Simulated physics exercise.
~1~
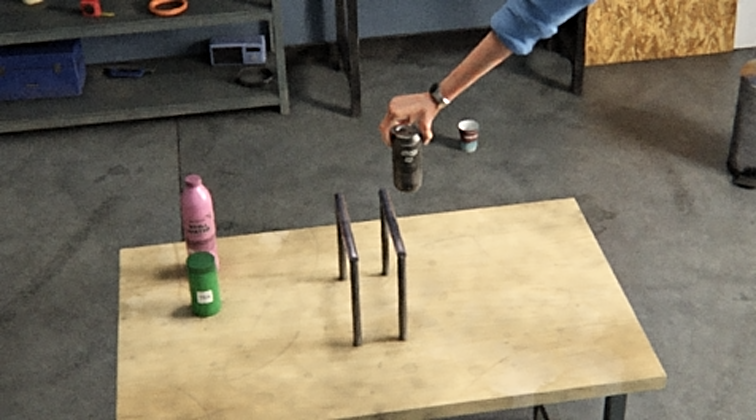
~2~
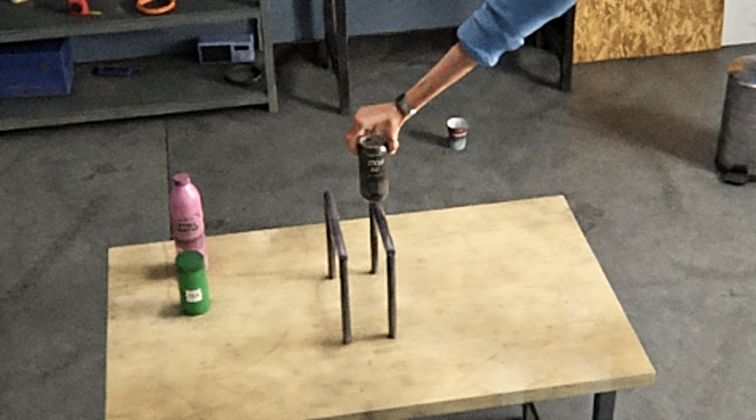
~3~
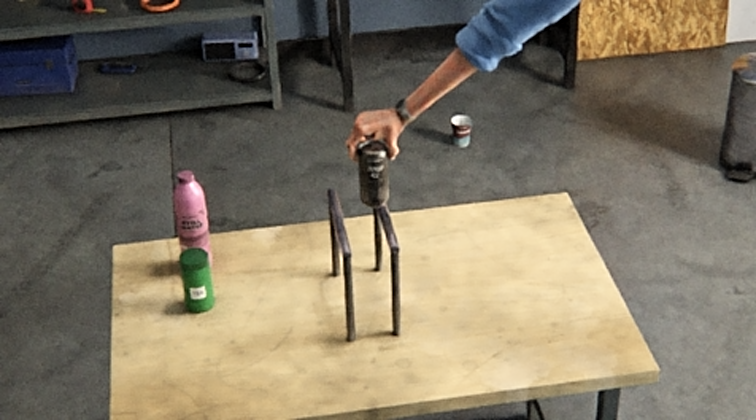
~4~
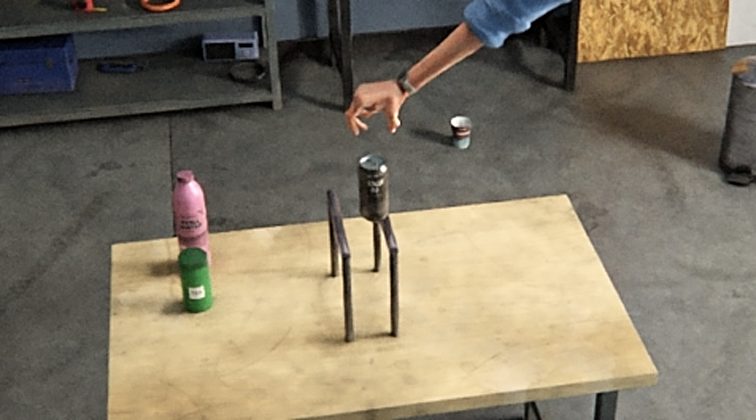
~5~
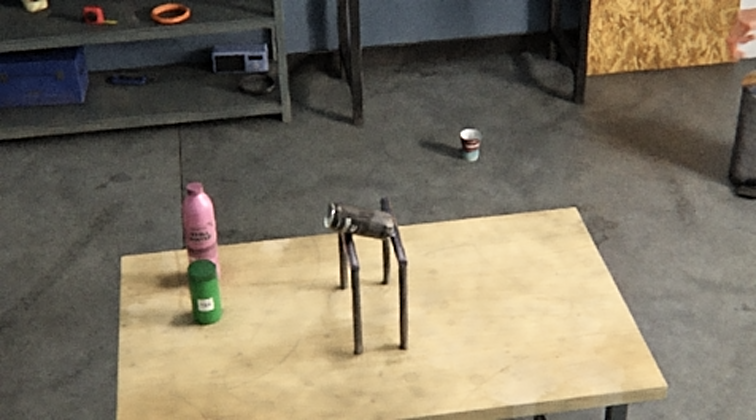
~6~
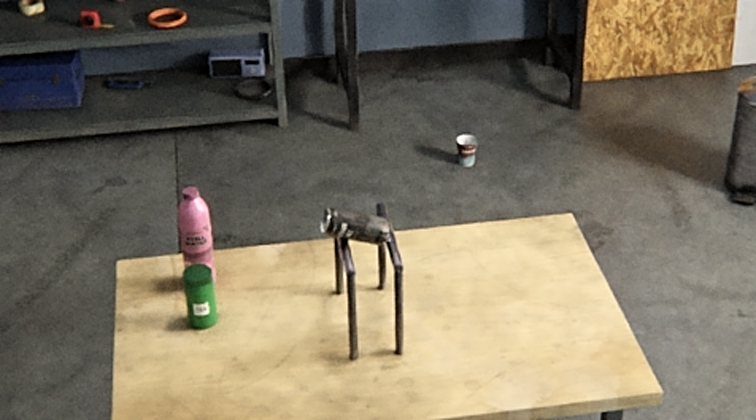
In a workshop, a hand lowering a black can onto two metal ledges and letting go, the can toppling sideways across them.
